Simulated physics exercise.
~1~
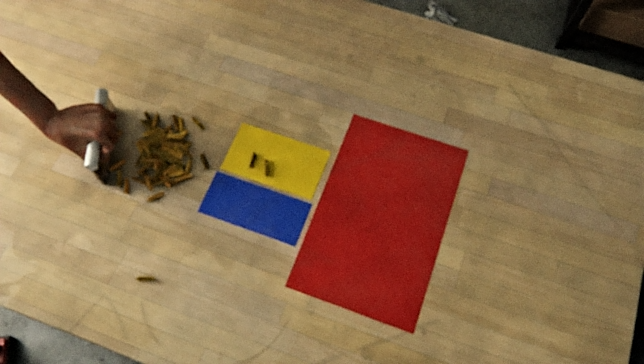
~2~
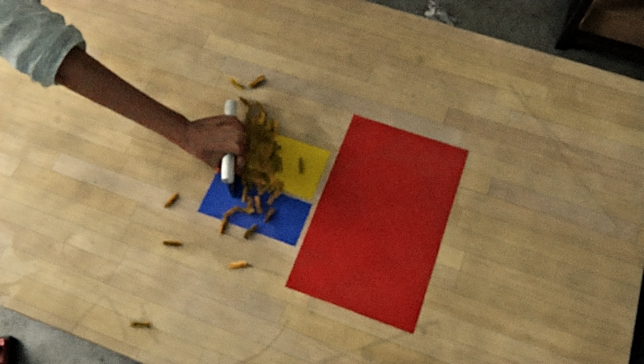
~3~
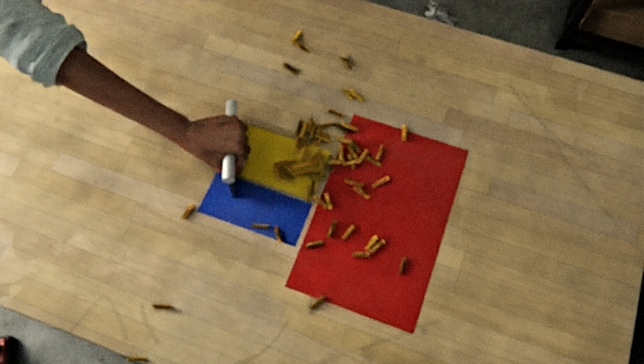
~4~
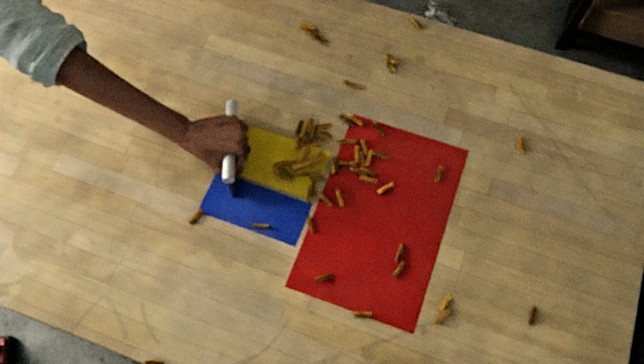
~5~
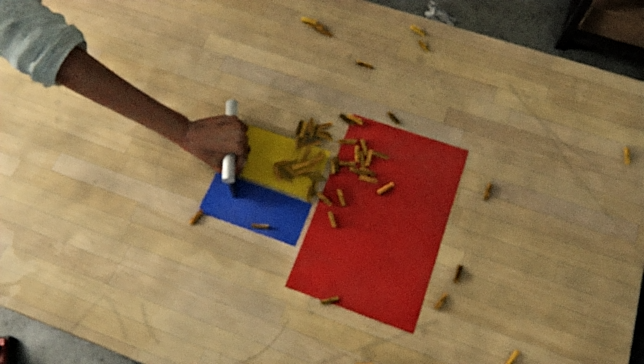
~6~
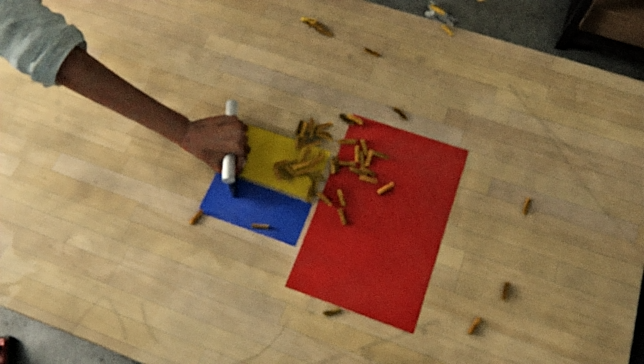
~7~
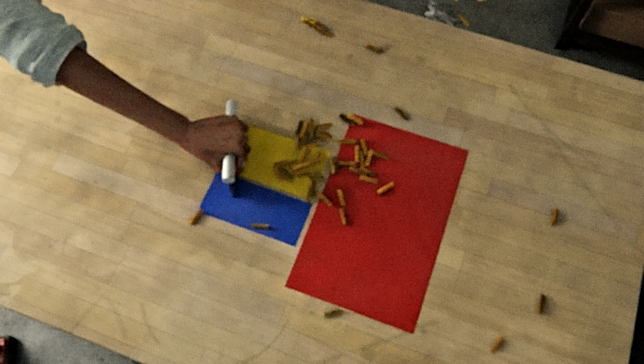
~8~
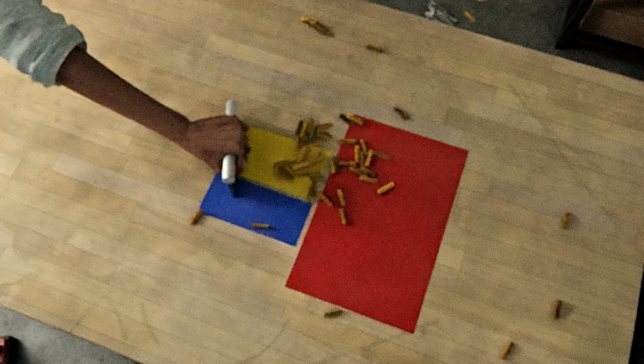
A hand pushed a white-handled scraper to the right, sweeping a pile of dry pasta across the yellow and blue mats, then stopped while loose pieces slid on, leaving pasta bunched over the yellow and red mats and scattered across the table.
